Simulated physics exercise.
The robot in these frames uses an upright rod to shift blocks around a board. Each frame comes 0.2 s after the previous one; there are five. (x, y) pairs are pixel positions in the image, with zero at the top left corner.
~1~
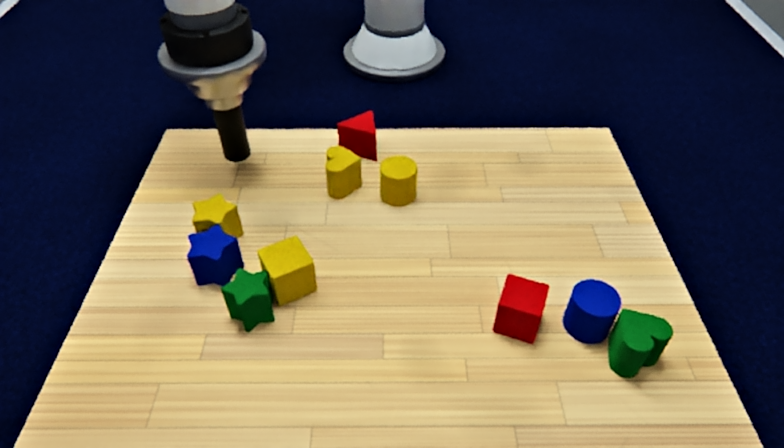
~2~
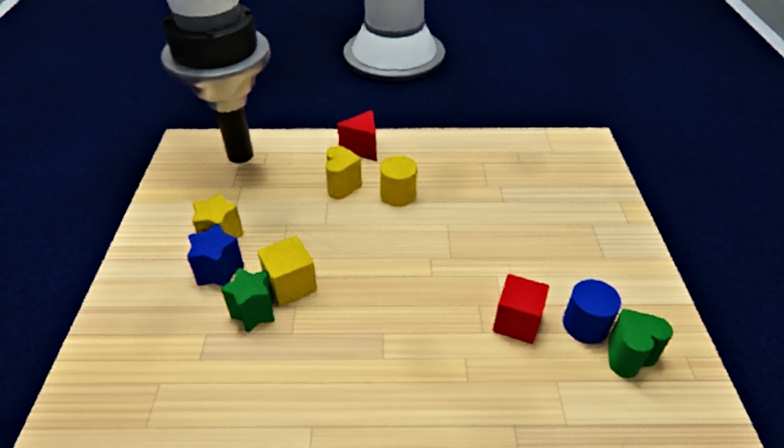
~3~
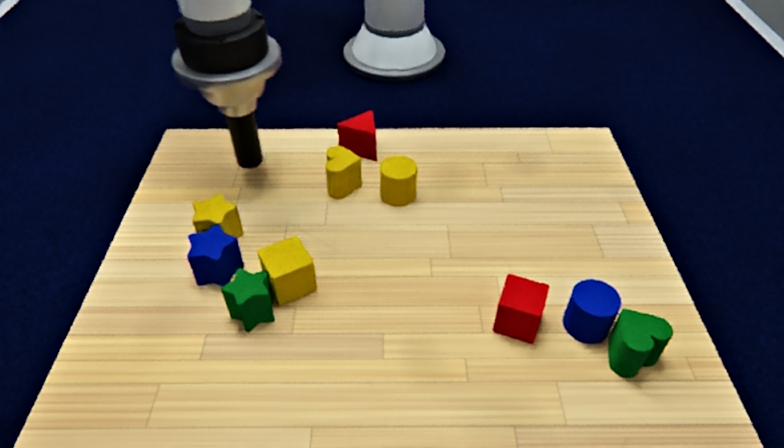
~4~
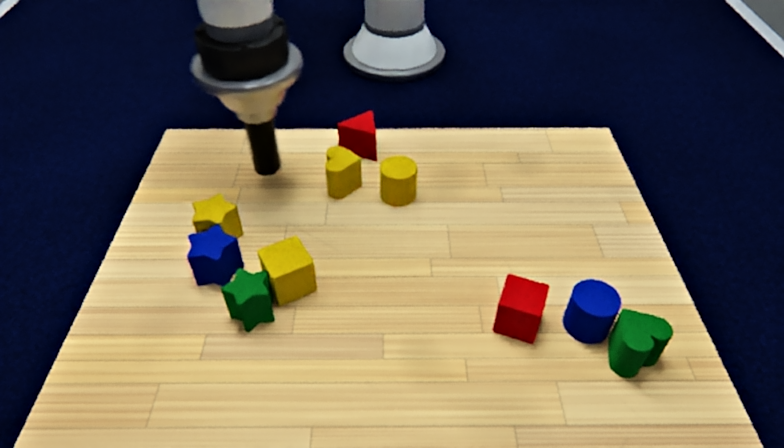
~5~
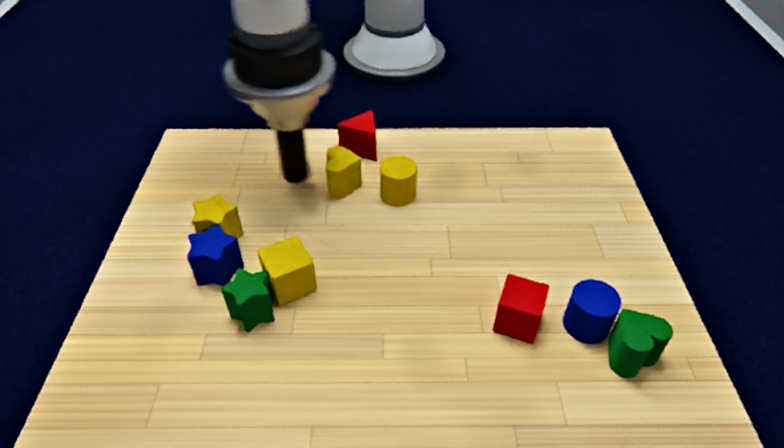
On a pale wooden board with scattered red, yellow, blue and green blocks, a robot's upright dark rod hovers near the far left corner, barely shifting at first. It then moves right and slightly nearer the viewer, drawing close to the yellow heart block, while all the blocks stay still.
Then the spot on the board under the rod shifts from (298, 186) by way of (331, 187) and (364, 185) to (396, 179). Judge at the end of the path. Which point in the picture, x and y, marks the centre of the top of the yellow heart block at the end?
At (421, 148).
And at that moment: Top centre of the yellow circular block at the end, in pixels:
That would be at about pixel (436, 171).
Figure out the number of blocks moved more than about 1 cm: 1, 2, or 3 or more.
When the path ends, I think you'll find two blocks out of place by more than 1 cm.
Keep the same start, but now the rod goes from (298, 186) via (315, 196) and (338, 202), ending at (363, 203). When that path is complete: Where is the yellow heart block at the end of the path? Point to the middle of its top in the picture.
Put as a pixel place, it's (361, 158).
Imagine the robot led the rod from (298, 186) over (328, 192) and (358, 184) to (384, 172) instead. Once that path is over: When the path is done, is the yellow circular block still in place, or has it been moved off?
Once the path ends, it is somewhere new.
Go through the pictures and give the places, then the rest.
In the first picture, lower end of the rod at (238, 154), tops of blocks, yellow heart block at (340, 158), red triangular piece at (361, 122), yellow circular block at (399, 167).
In the second picture, rod at (241, 156), blocks as before.
In the third picture, rod at (250, 161), blocks as before.
In the fourth picture, rod at (268, 168), blocks as before.
In the fifth picture, rod at (296, 175), yellow heart block at (340, 158), red triangular piece at (361, 122), yellow circular block at (399, 167).
The first path, step by step. One third of the way, rod at (330, 177); yellow heart block at (355, 158).
Two thirds of the way, rod at (363, 174); yellow heart block at (389, 154); yellow circular block at (415, 168).
At the end, rod at (396, 168); yellow heart block at (421, 148); red triangular piece not moved; yellow circular block at (436, 171).
